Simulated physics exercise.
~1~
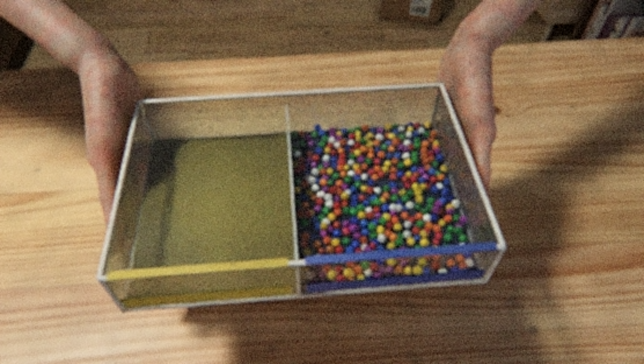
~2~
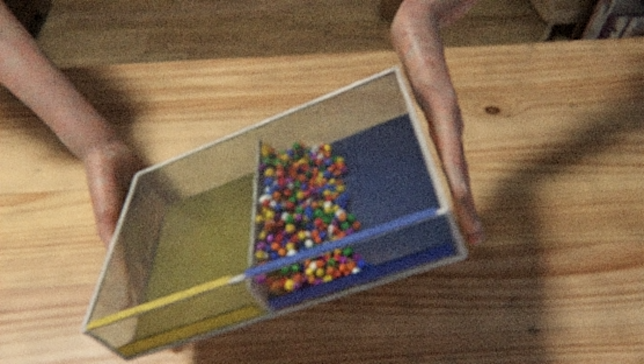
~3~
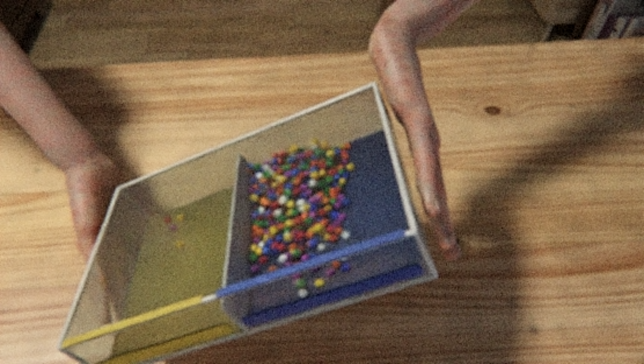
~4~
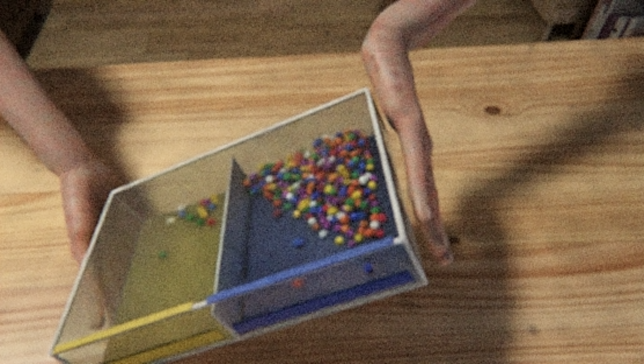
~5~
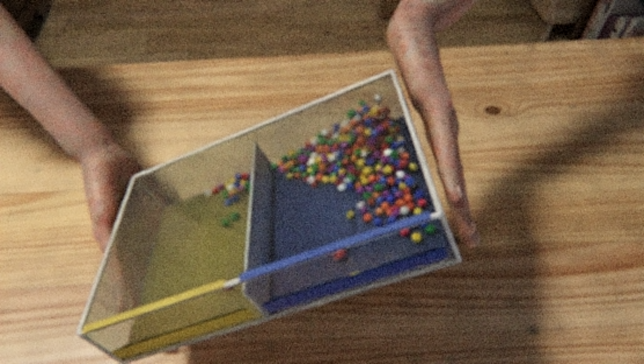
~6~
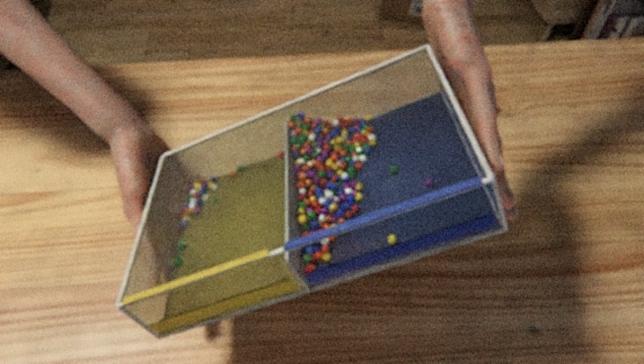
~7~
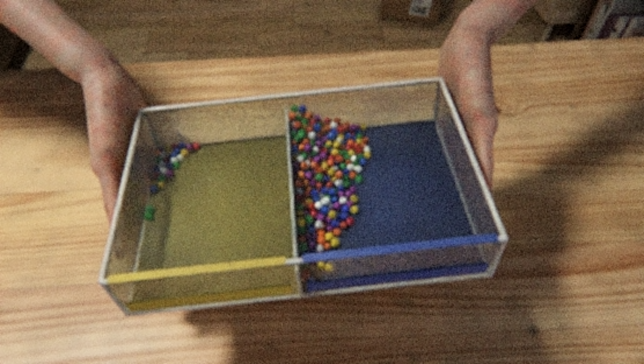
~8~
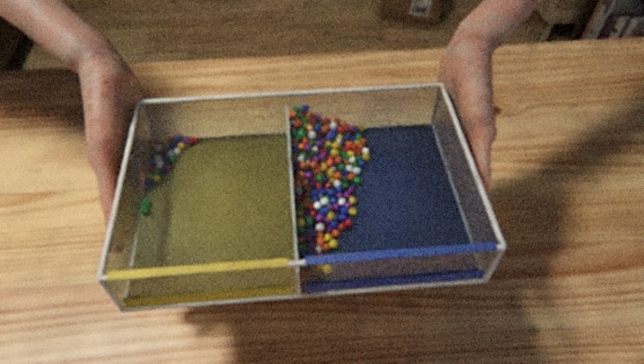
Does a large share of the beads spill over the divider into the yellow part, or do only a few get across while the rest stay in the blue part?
Only a few beads get across into the yellow part. The great majority stay in the blue part, heaped against the divider.
